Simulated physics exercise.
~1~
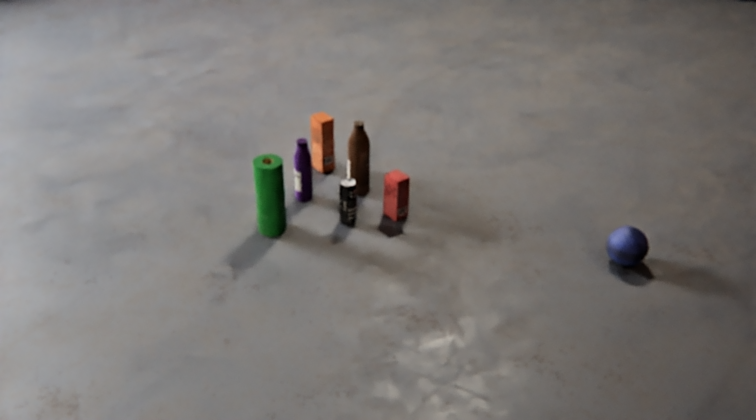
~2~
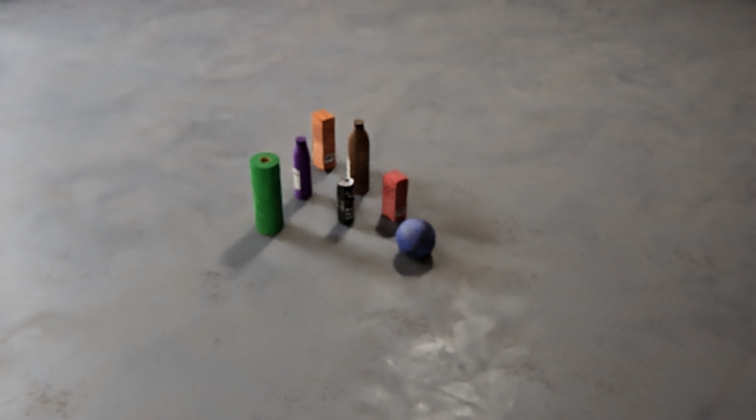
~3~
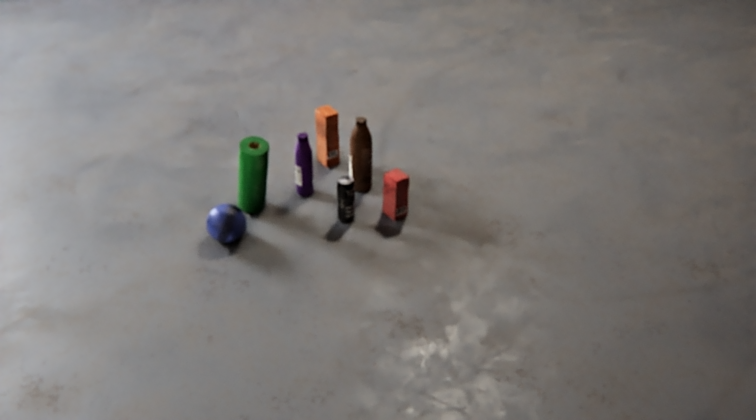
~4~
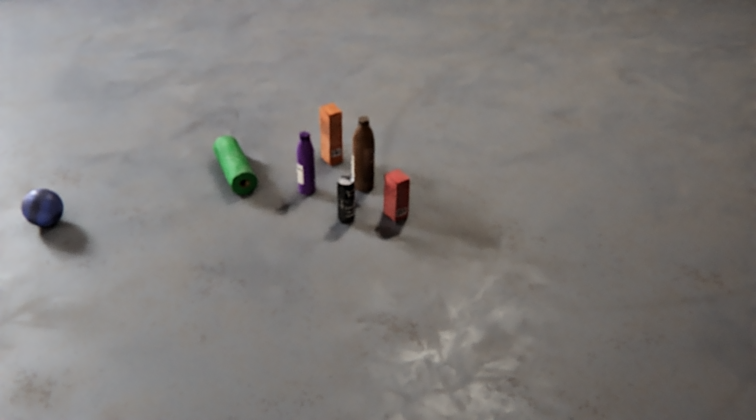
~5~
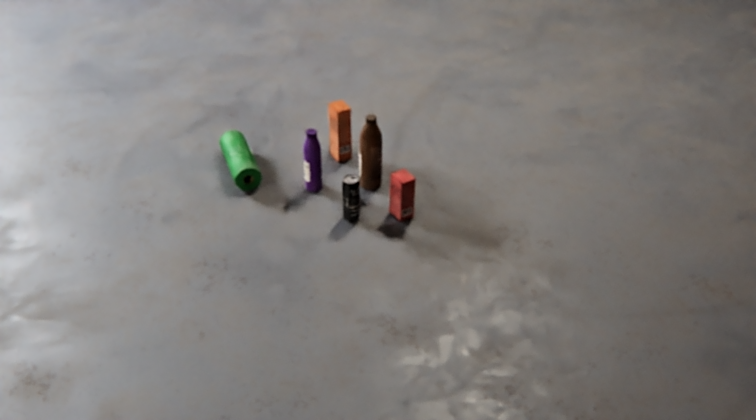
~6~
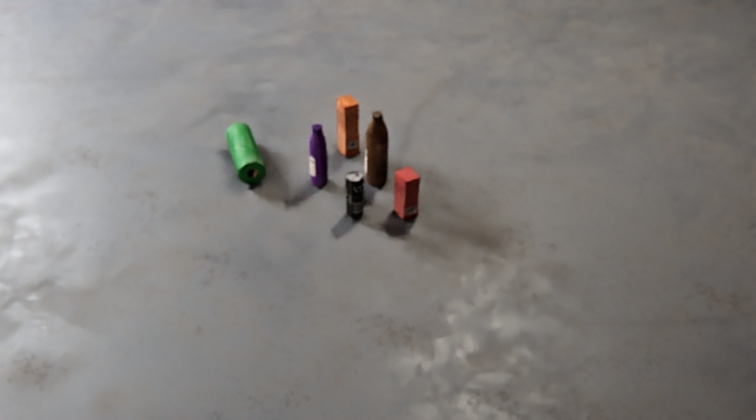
Across a grey floor, a blue ball rolls left, toppling the green roll and leaving view.
